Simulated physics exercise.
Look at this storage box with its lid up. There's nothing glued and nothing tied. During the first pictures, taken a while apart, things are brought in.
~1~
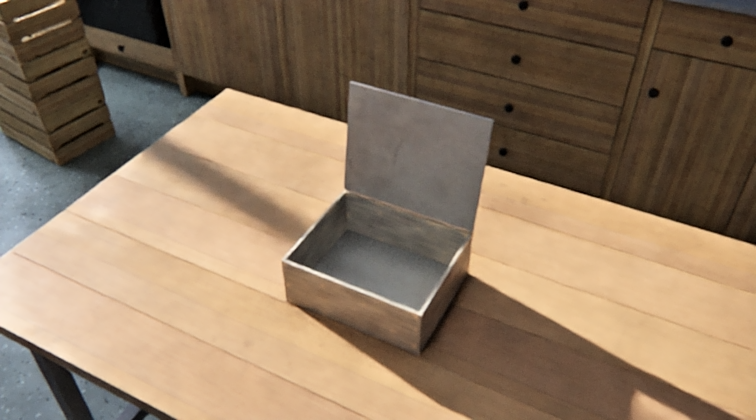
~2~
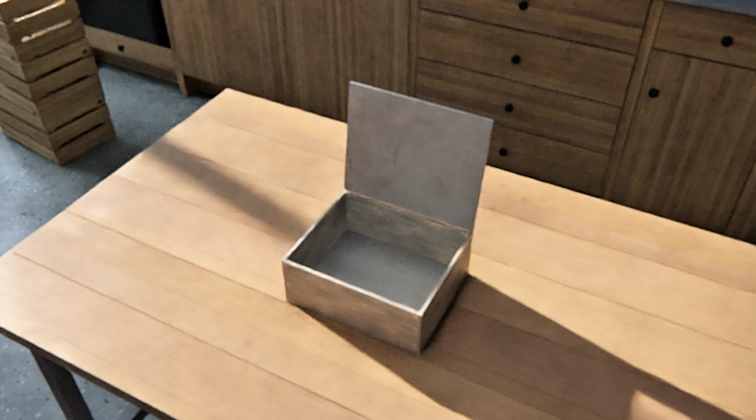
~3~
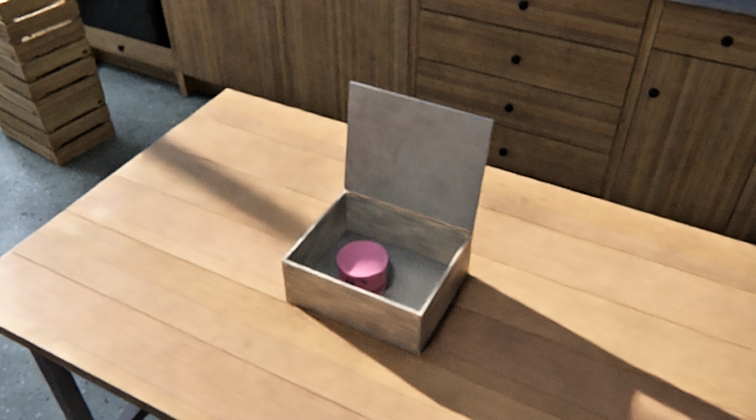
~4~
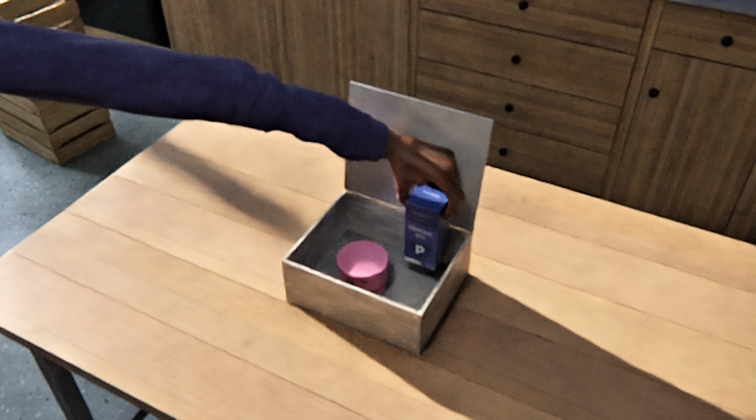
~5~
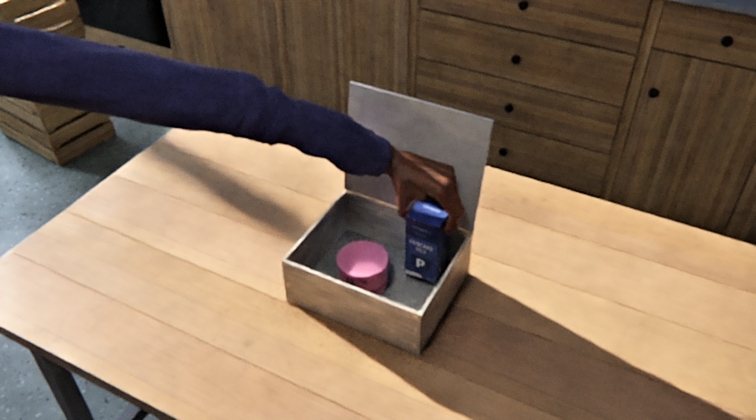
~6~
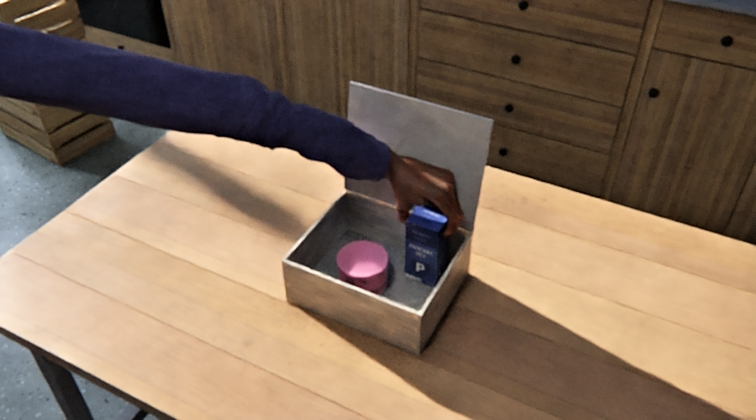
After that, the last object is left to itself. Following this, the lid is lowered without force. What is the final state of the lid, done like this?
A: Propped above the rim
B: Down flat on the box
Down flat on the box.
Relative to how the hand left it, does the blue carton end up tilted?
Observation: It tilts over.
Then, 1.50 s past the last view, lid 67° above the rim; blue carton rocked 3° from its first pose near (427, 247).
Then, 2.20 s past the last view, lid 21° above the rim; blue carton rocked 50° from its first pose near (412, 269).
Finally, lid shut; down or leaning hard in the box, blue carton; pink tub still in place. Final places as the last picture's camera would see them, blue carton near (406, 292).
